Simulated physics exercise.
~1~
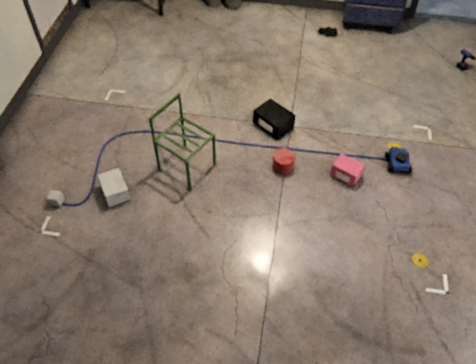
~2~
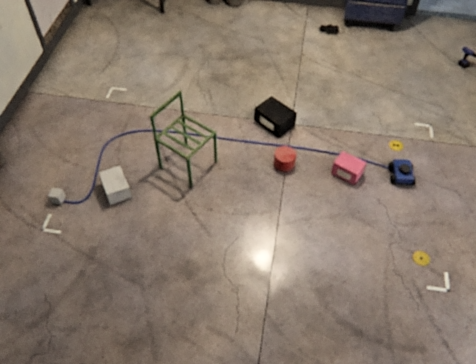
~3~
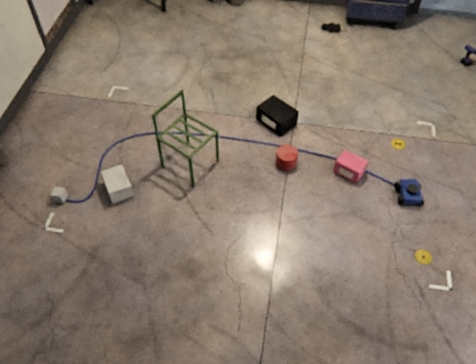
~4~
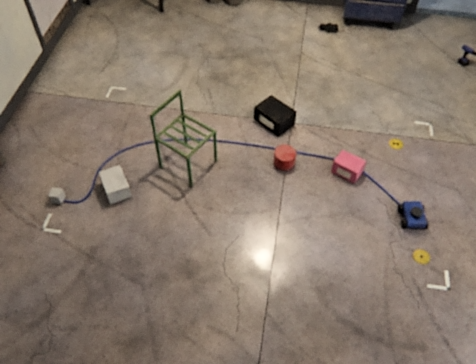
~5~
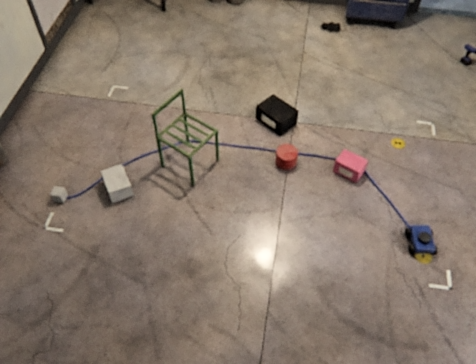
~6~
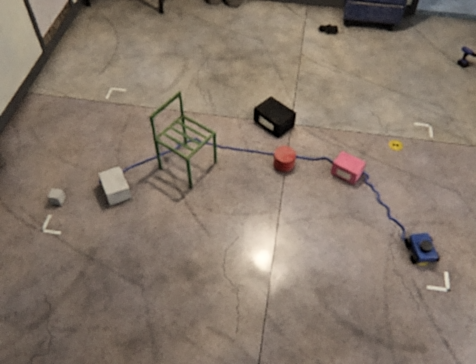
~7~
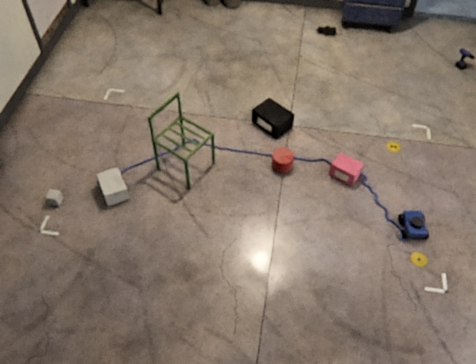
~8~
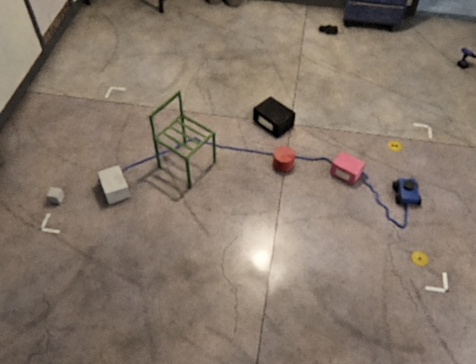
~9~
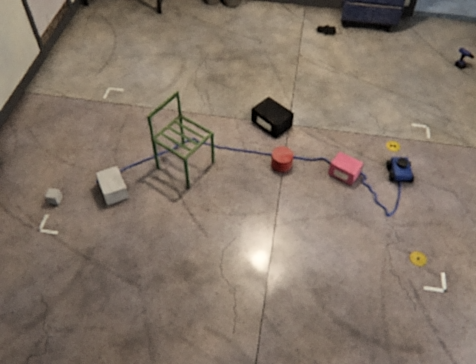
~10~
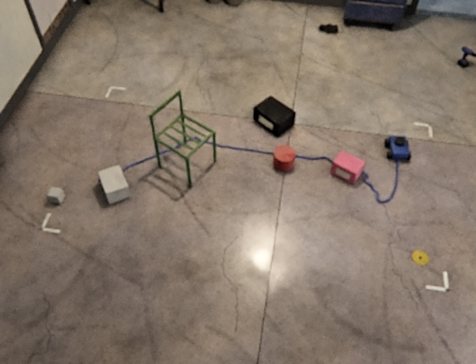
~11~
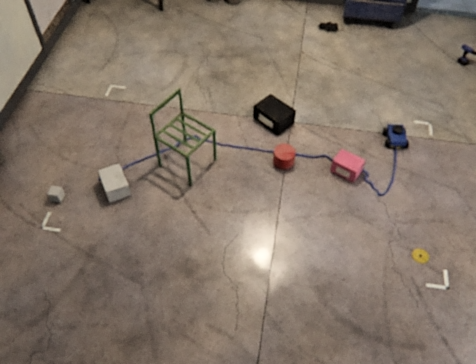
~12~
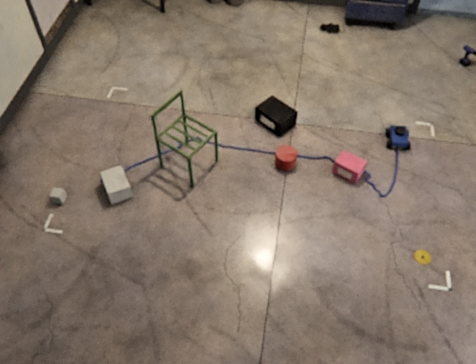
We see a small blue cart tethered by a blue lead that runs past a pink carton, red tub, green chair and white crate; it drives toward the viewer, the plug comes out at the left, and it drives back and stops, the objects unmoved.
